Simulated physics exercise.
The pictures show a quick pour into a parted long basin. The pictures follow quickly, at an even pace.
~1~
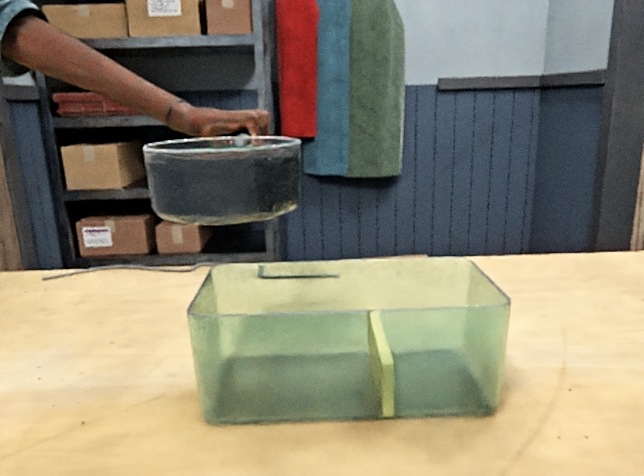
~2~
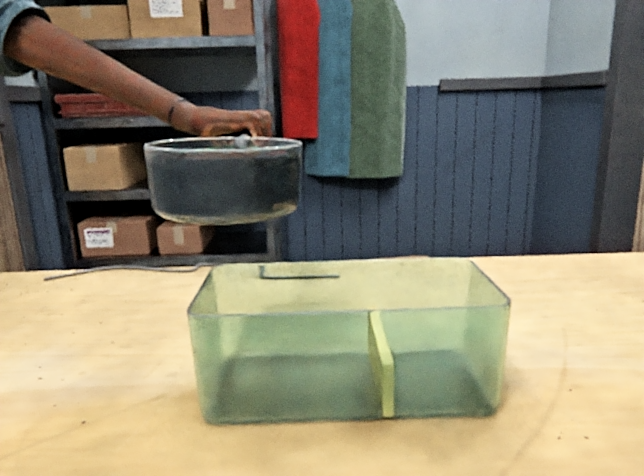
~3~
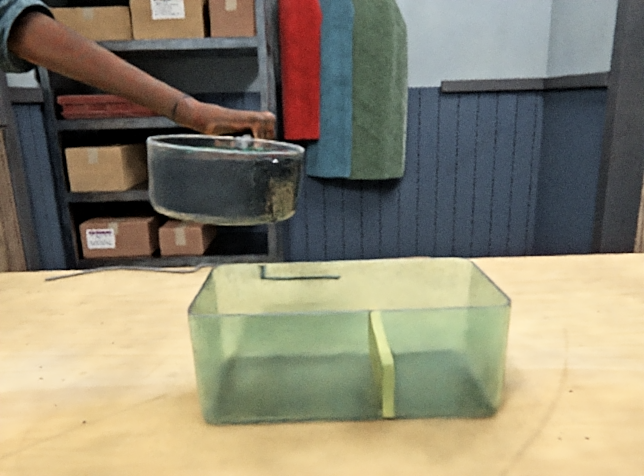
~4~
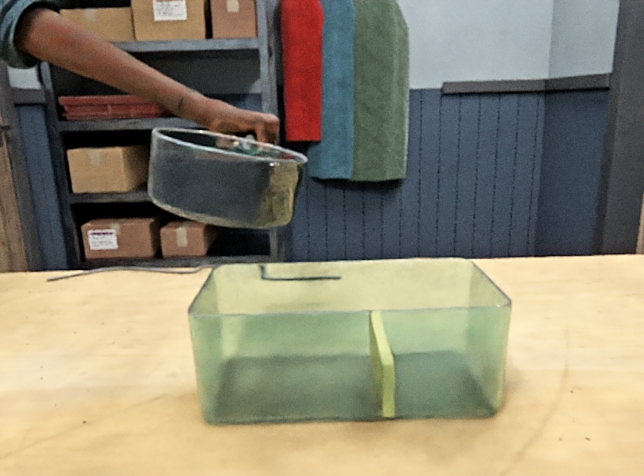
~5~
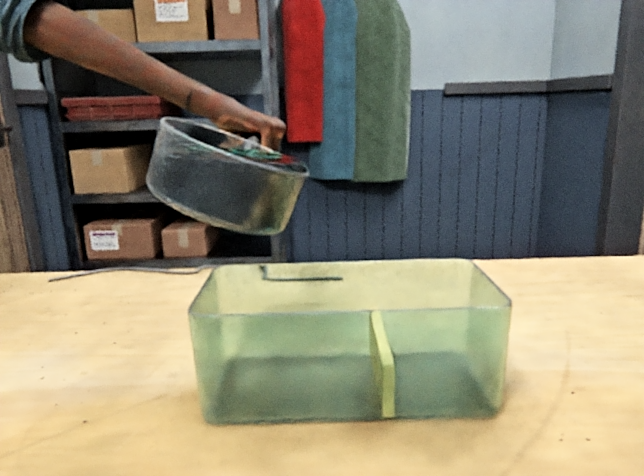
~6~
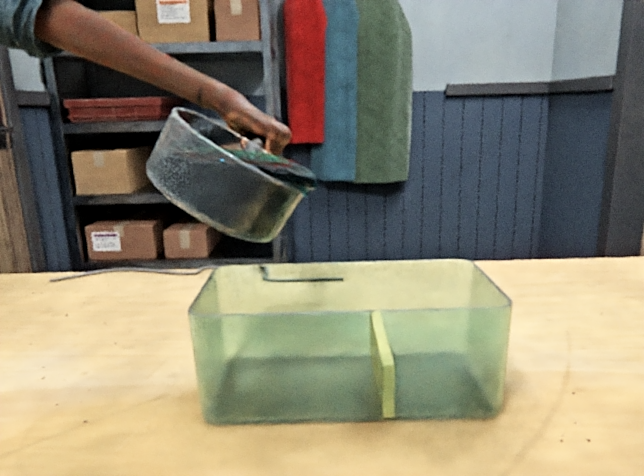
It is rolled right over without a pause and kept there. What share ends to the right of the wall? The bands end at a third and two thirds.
It comes to less than a third.
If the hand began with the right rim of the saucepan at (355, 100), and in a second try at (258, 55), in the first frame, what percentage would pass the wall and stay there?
First some 60, then 5 per cent.
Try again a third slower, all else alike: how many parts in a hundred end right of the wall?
Some 15 per cent.
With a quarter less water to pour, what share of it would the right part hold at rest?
Close to 5 per cent.
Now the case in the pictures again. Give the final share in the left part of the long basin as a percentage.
About 80 per cent.
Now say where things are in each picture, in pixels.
It leans 0°; its right rim is at (299, 143); the water meets the walls at (153, 156) and (298, 151); the long basin's rim runs from (201, 289) to (489, 280); the wall's top is at (379, 333), in the first picture.
It leans 2°; its right rim is at (300, 145); the water meets the walls at (154, 155) and (298, 153), in the second picture.
It leans 6°; its right rim is at (303, 152); the water meets the walls at (156, 152) and (299, 154), in the third picture.
It leans 13°; its right rim is at (305, 161); the water meets the walls at (158, 151) and (304, 160), in the fourth picture.
It leans 23°; its right rim is at (307, 175); the water meets the walls at (159, 152) and (305, 170); 2 per cent is over the edge, in the fifth picture.
It leans 33°; its right rim is at (306, 190); the water meets the walls at (158, 150) and (298, 175); 7 per cent is over the edge, in the sixth picture.
A moment on, the saucepan is tipped on its side and 23 per cent is still to pour, 36 is left of the wall and 2 right of it.
Next, the saucepan is tipped on its side and 6 per cent is still to pour, 85 is left of the wall and 3 right of it.
Then the saucepan is tipped on its side and 2 per cent is still to pour, 78 is left of the wall and 8 right of it.
Later the saucepan is tipped on its side and 1 per cent is still to pour, 79 is left of the wall and 10 right of it.
At rest 80 per cent lies left of the wall, 10 right of it and 10 outside.
